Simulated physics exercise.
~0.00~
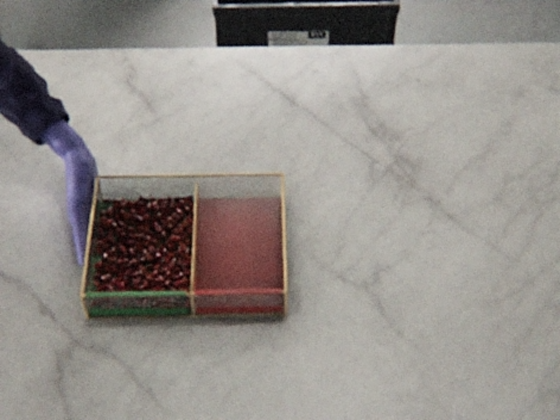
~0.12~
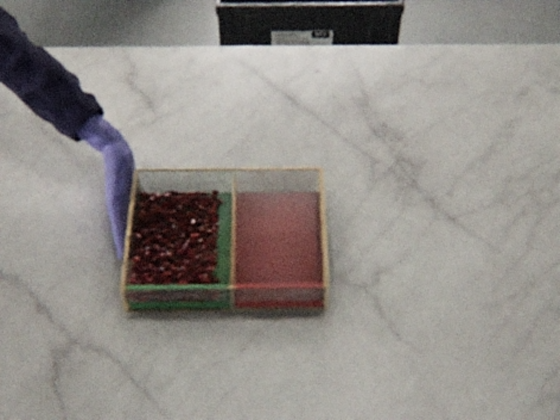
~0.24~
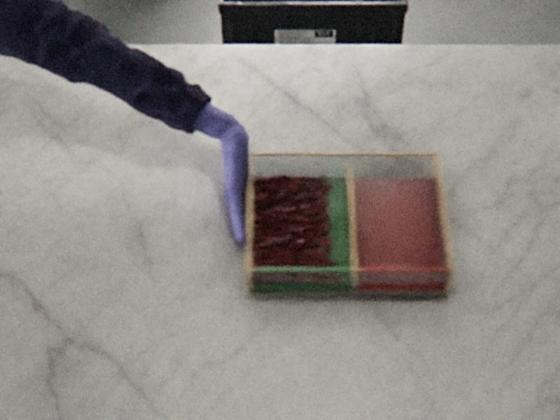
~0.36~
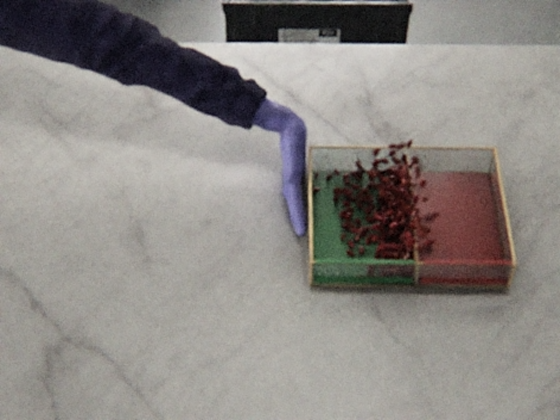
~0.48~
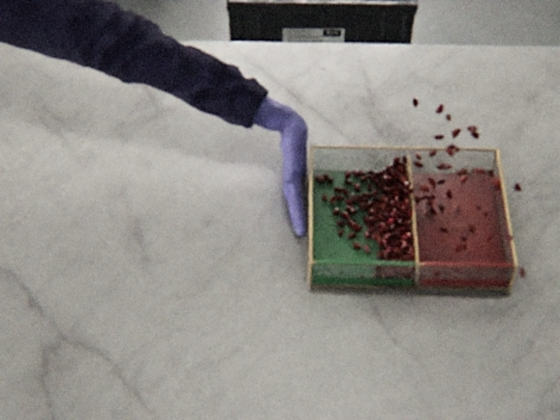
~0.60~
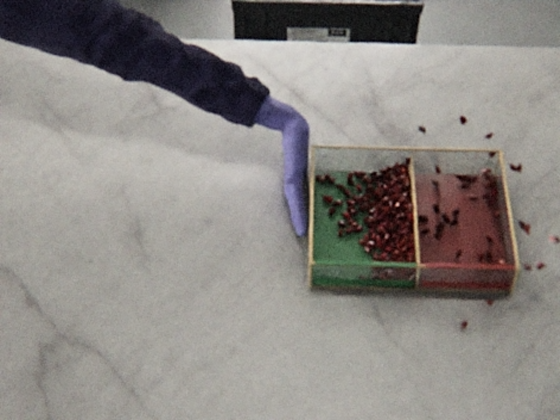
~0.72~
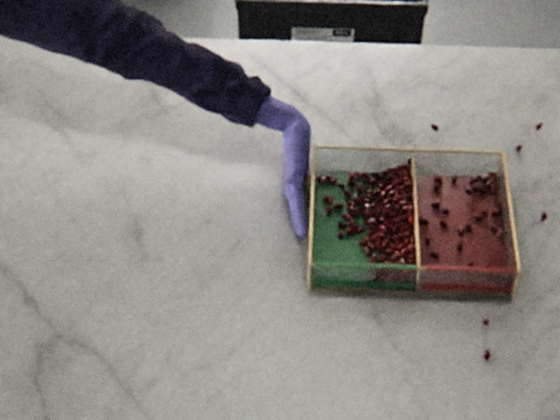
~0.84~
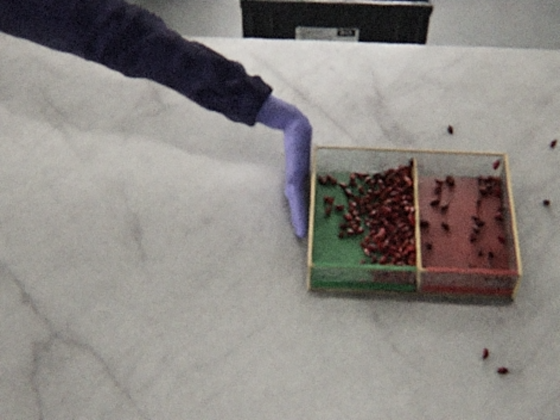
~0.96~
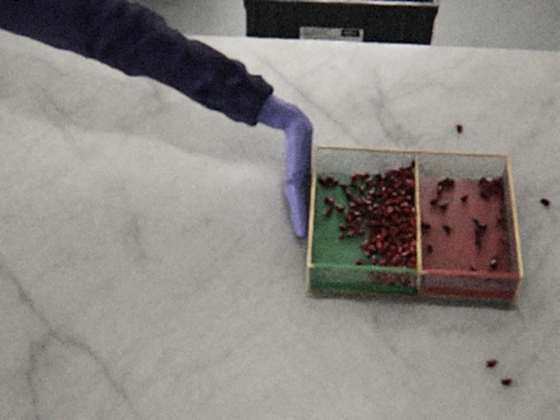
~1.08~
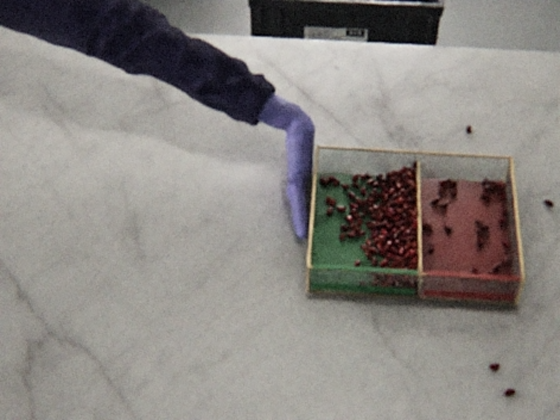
A clear tray with a green compartment on the left and a red one on the right slides rightward across a marble surface, pushed by a purple-gloved hand. Dark red beans fill the green side, while the red side is empty. As the tray comes to a stop, the beans surge right, piling against the divider and spraying over it. Some land in the red compartment, and a few fly past the rim onto the marble. At the end, most rest heaped beside the divider on the green side, with the hand still against the tray.
